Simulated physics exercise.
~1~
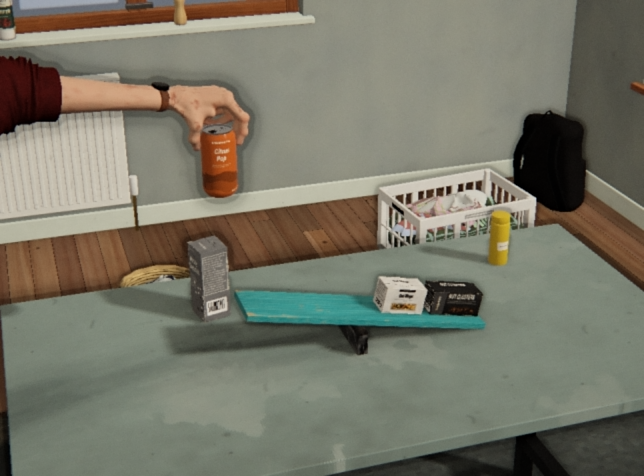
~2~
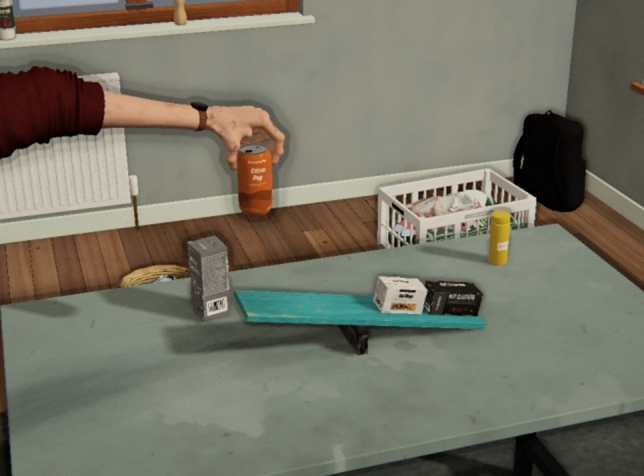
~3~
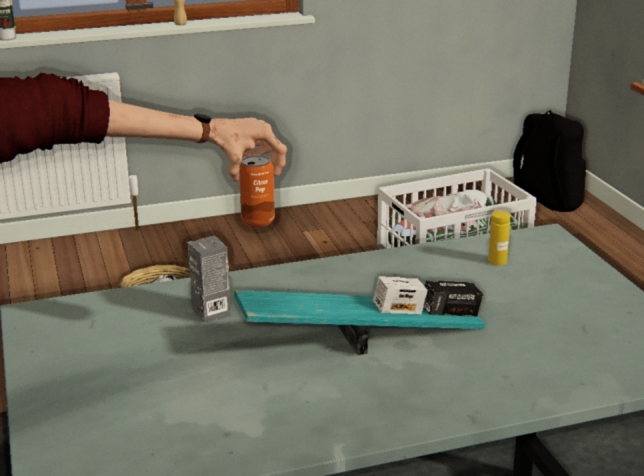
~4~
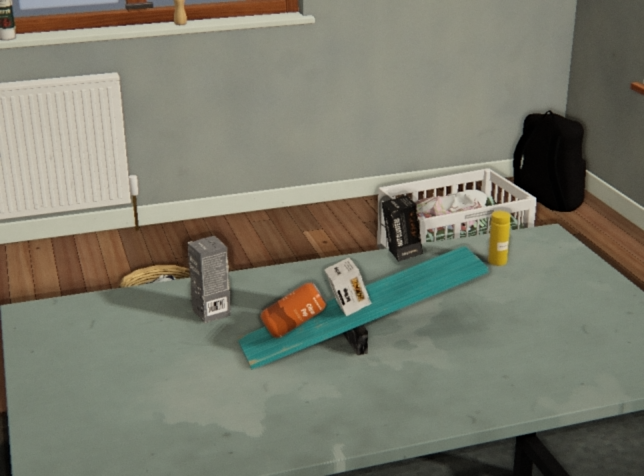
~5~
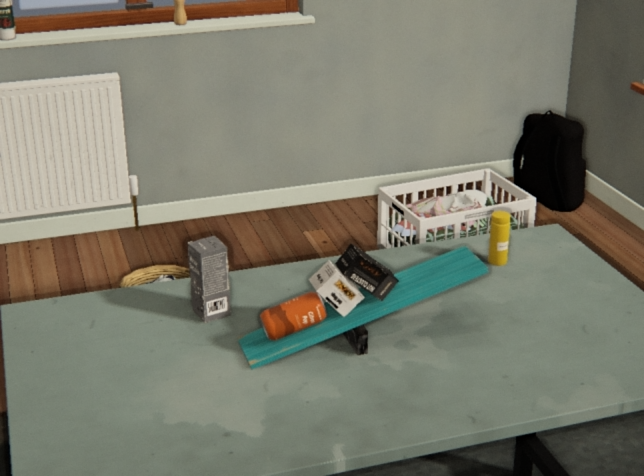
A hand drops an orange can onto the turquoise plank, which tips and tumbles two packets.
